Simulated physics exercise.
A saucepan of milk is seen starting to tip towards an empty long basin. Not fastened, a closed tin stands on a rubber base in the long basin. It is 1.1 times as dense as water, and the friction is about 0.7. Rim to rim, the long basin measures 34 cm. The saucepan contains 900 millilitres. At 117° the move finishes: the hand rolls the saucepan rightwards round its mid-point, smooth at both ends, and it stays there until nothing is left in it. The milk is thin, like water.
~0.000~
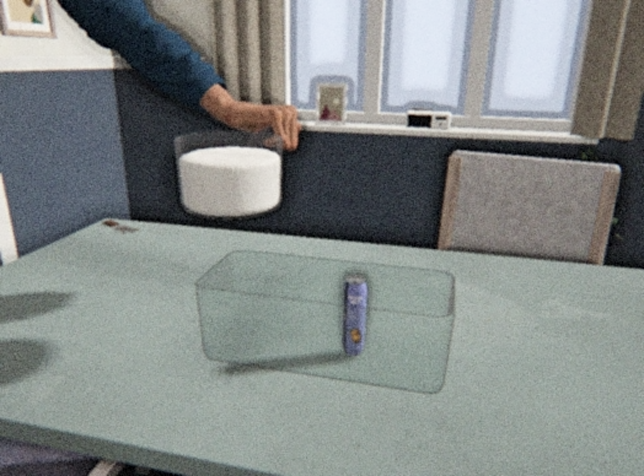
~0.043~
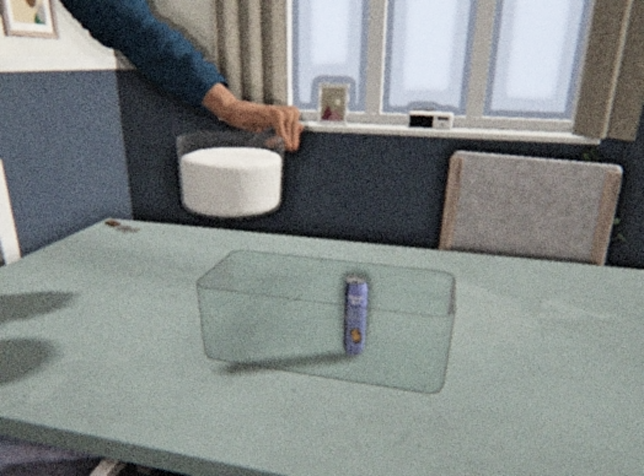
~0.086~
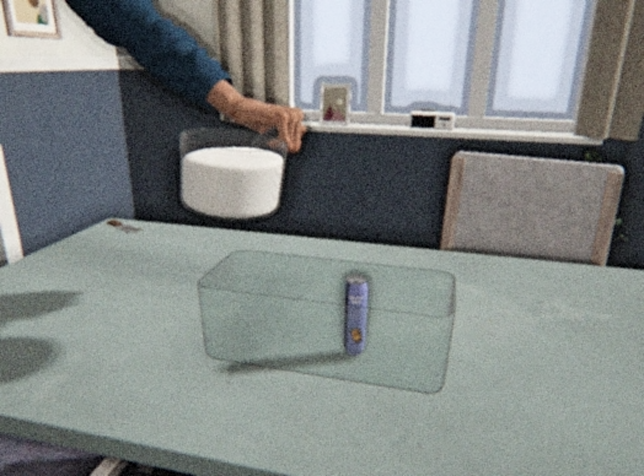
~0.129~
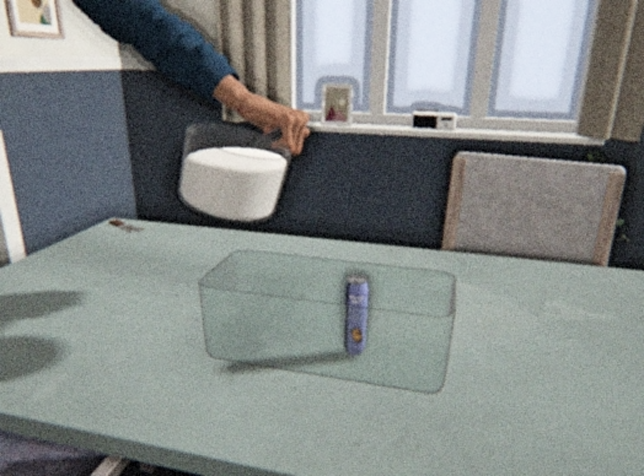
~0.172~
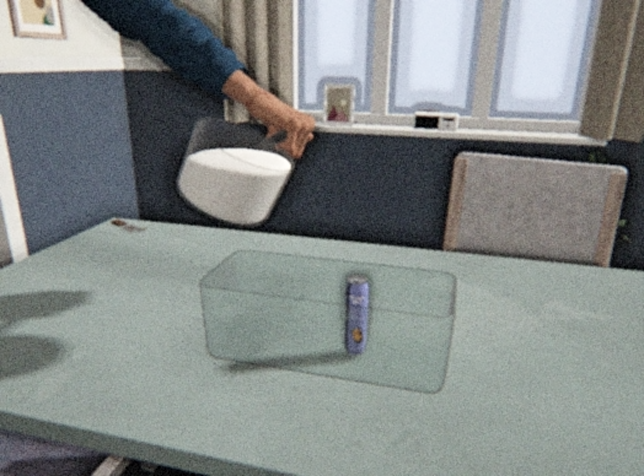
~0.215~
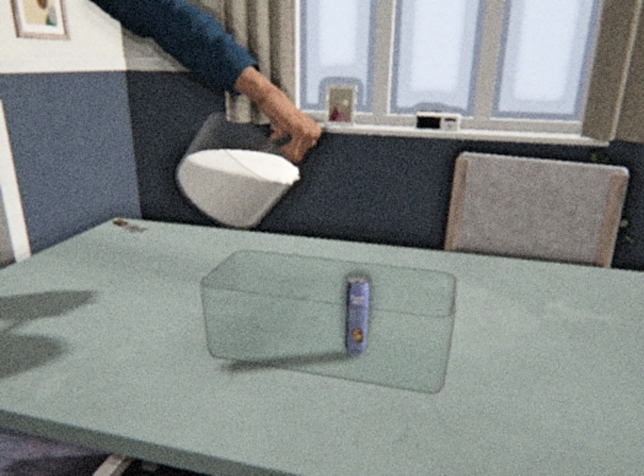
We see a hand holding a clear container of white liquid above a green table, steadily tilting it to the right until the liquid reaches its rim, while a small purple tin stands still in a long transparent basin.
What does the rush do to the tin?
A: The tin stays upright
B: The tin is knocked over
The answer is A.
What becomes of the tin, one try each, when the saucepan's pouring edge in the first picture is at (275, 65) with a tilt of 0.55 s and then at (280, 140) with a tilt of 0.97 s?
First it falls; then it keeps standing.
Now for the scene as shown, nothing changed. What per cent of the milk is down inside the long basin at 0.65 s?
About 90 %.
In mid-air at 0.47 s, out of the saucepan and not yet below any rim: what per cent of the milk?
Estimate: About 42 % of all of it.
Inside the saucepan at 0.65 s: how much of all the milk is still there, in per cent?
What remains is about 3 percent of it all.
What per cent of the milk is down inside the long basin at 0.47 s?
At that time the basin holds about 30 per cent of the liquid.
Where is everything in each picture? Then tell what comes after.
The first frame shows tilt 0°; pouring edge (278, 142); surface from (187, 154) to (278, 159); the long basin's rim runs from (214, 268) to (454, 295); the tin's top is at (355, 283).
The second frame shows tilt 2°; pouring edge (280, 145); surface from (189, 154) to (279, 160).
The third frame shows tilt 7°; pouring edge (283, 150); surface from (192, 153) to (282, 161).
The fourth frame shows tilt 15°; pouring edge (287, 158); surface from (194, 154) to (285, 162).
The fifth frame shows tilt 26°; pouring edge (290, 170); surface from (191, 159) to (290, 166).
The sixth frame shows tilt 39°; pouring edge (291, 184); surface from (191, 156) to (289, 174); 2 per cent is over the edge.
After 0.47 s the tilt is 110° and 28 per cent is still to pour; the tin stands where it began.
After 0.65 s the tilt is 117° and 3 per cent is still to pour; the tin stands where it began.
After 0.84 s the tilt is 117° and 0 per cent is still to pour; the tin stands where it began.
After 1.05 s the tilt is 117° and 0 per cent is still to pour; the tin stands where it began.
In the end the tin stands where it began.
